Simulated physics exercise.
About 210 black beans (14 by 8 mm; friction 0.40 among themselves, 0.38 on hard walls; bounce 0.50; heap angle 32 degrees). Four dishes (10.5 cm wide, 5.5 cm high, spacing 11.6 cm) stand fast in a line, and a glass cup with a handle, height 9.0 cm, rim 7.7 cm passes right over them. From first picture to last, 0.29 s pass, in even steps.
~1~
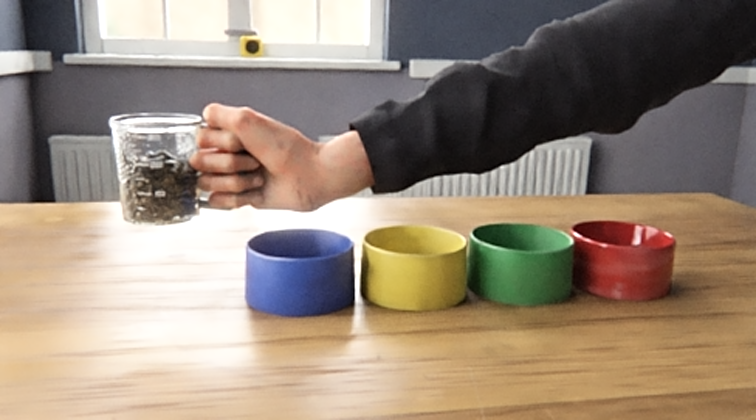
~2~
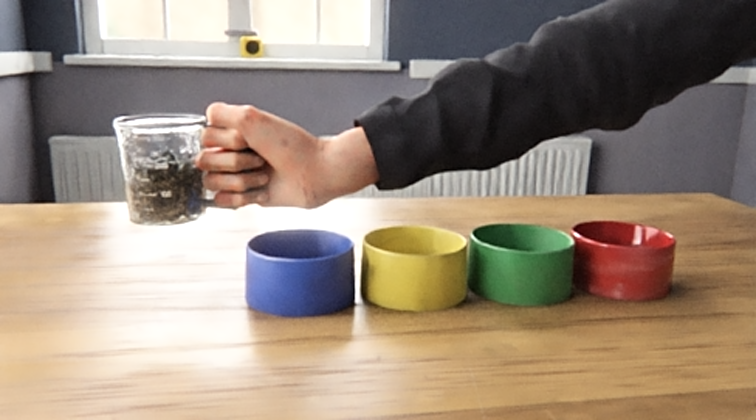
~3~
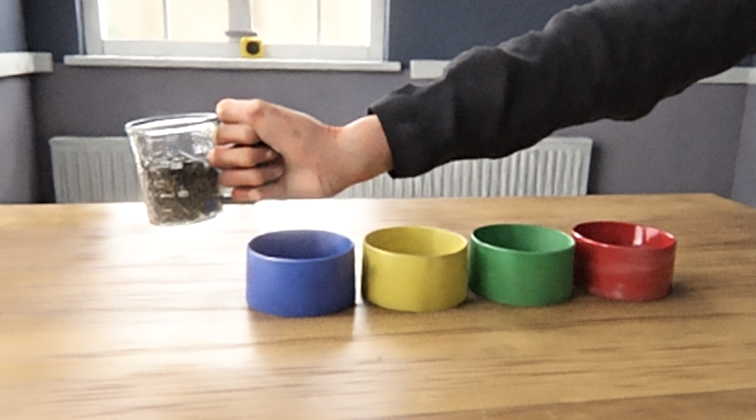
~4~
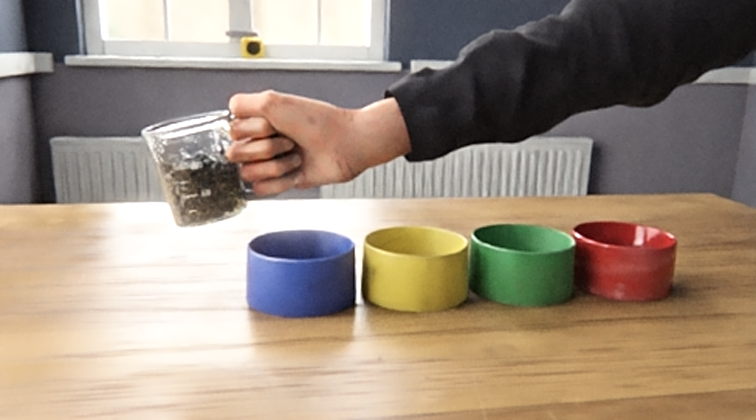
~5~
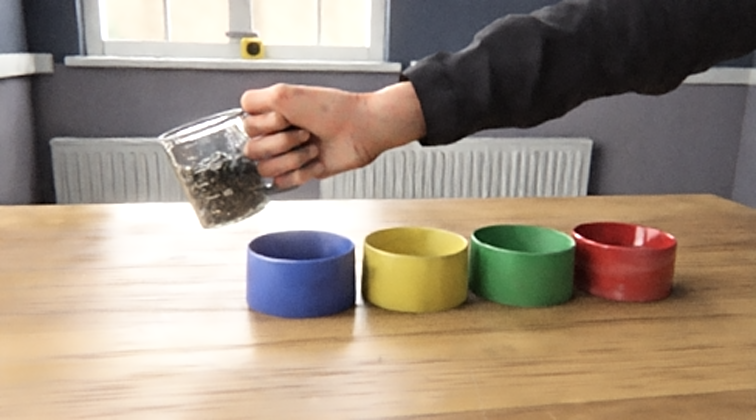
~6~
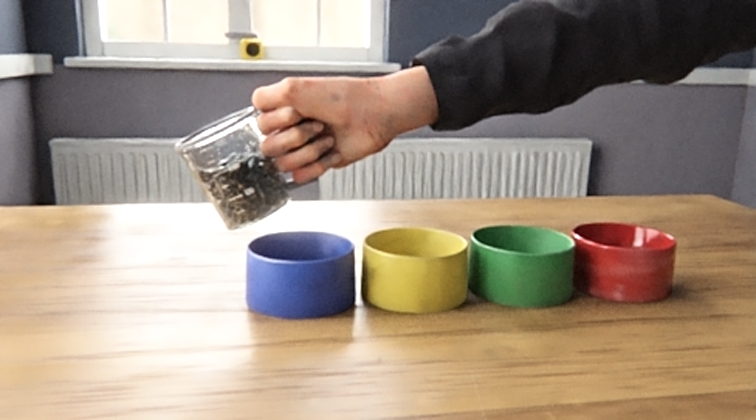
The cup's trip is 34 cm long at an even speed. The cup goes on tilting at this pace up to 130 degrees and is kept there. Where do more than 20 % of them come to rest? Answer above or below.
Red below, blue below, green below, yellow above, counter above.
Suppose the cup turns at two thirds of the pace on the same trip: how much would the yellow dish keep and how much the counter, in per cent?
Then: Yellow 70, counter 20.
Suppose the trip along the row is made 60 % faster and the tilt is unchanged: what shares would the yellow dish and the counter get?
Yellow 70; counter 30.
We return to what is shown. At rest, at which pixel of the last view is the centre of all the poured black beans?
Near (435, 283).
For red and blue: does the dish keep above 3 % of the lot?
Red no, blue no.
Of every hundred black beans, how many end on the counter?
Some 30 per cent.
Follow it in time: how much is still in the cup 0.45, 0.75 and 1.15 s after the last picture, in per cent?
About 100, 90, 5.
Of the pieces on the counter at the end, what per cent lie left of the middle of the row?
Roughly 60 per cent.
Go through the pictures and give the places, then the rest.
The first picture shows cup at (160, 169), tilt 0 degrees, lip at (112, 120), moved 0.0 cm; middle of the pieces at (162, 185); blue dish at (300, 243); yellow dish at (414, 240); green dish at (521, 237); red dish at (622, 234).
The second picture shows cup at (165, 169), tilt 2 degrees, lip at (116, 122), moved 0.4 cm; middle of the pieces at (168, 185).
The third picture shows cup at (180, 170), tilt 6 degrees, lip at (128, 126), moved 1.7 cm; middle of the pieces at (184, 186).
The fourth picture shows cup at (200, 170), tilt 13 degrees, lip at (144, 132), moved 3.5 cm; middle of the pieces at (206, 185).
The fifth picture shows cup at (219, 170), tilt 19 degrees, lip at (161, 139), moved 5.3 cm; middle of the pieces at (227, 185).
The sixth picture shows cup at (238, 171), tilt 26 degrees, lip at (177, 146), moved 7.1 cm; middle of the pieces at (247, 184); blue dish at (301, 246); yellow dish at (415, 242); green dish at (522, 239); red dish at (623, 236).
Then, 0.45 s after the last picture, tilt 76 degrees; cup holds 100 %.
Then, 0.75 s after the last picture, tilt 109 degrees; cup holds 90 %, yellow 10 %.
Then, 1.15 s after the last picture, tilt 130 degrees; cup holds 5 %, green 10 %, yellow 55 %.
In the end, red 0 %, blue 0 %, green 10 %, yellow 60 %, counter 30 %.
